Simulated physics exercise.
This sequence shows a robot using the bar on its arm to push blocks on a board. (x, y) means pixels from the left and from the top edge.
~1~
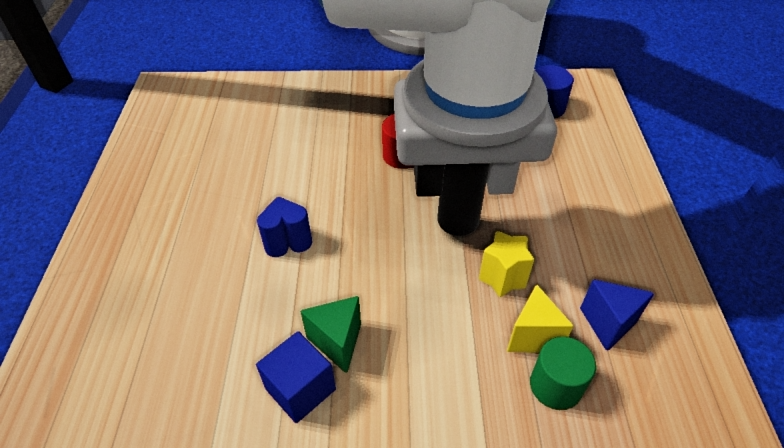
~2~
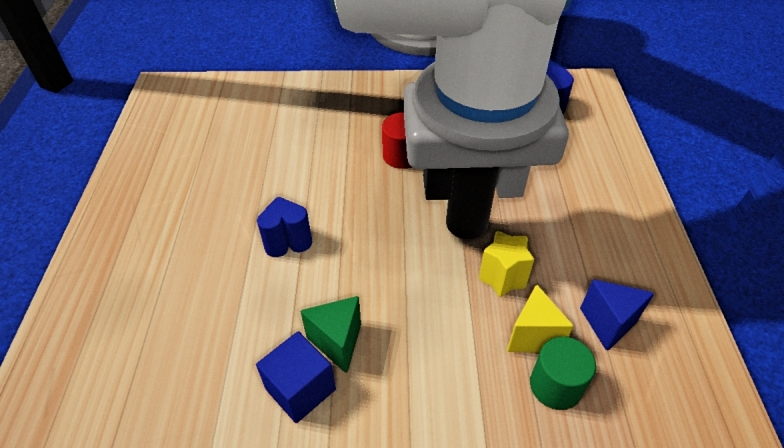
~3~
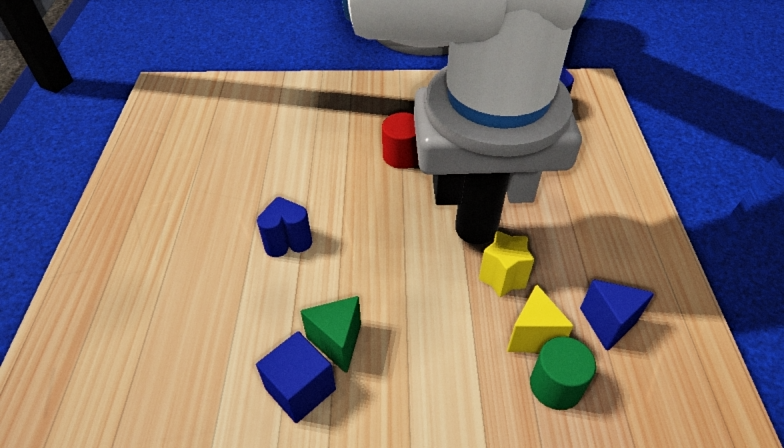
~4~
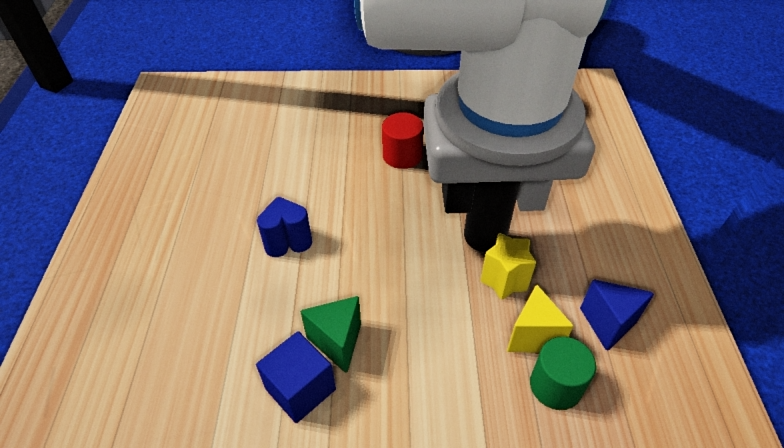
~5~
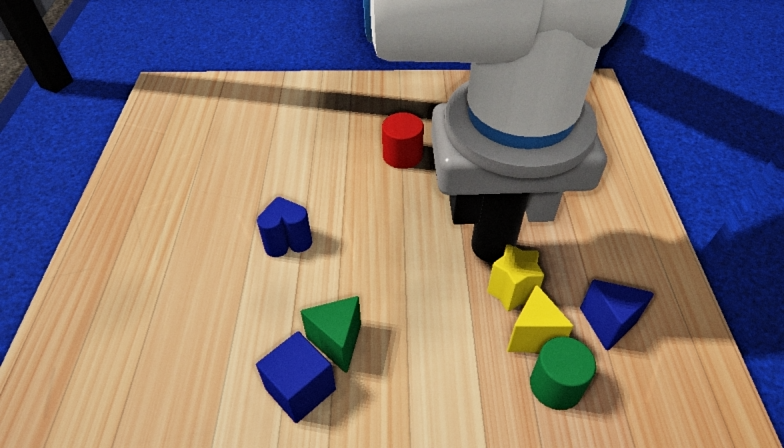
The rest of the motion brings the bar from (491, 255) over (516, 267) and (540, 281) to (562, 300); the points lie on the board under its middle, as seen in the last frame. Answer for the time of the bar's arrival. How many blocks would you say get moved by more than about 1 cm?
My guess is two.
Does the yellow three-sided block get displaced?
Yes, I think so.
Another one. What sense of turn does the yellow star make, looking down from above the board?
From overhead, the rotation is clockwise.
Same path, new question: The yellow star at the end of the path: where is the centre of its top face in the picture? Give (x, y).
That would be at about pixel (548, 297).
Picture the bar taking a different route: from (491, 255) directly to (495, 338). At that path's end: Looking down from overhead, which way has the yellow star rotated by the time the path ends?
Viewed from overhead, the yellow star winds up turned anticlockwise.
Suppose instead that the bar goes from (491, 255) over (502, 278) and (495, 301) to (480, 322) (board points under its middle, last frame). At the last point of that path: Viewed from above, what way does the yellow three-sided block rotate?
It twists with the clock when seen from above.
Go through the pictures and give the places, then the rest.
The first frame shows tip of the bar at (458, 222), middles of tops, yellow star at (510, 248), yellow three-sided block at (542, 311), green circle at (569, 360), blue three-sided block at (623, 298).
The second frame shows bar at (467, 225), nothing pushed.
The third frame shows bar at (476, 230), nothing pushed.
The fourth frame shows bar at (485, 238), yellow star at (512, 251).
The fifth frame shows bar at (493, 248), yellow star at (520, 262), yellow three-sided block at (542, 311), green circle at (569, 360), blue three-sided block at (623, 298).
What follows on the original path. Halfway along, bar at (532, 266); yellow star at (539, 282), turned 50° clockwise; yellow three-sided block at (541, 322).
At the end, bar at (565, 292); yellow star at (548, 297), turned 100° clockwise; yellow three-sided block at (532, 330), turned 40° anticlockwise; green circle unmoved; blue three-sided block at (628, 301).
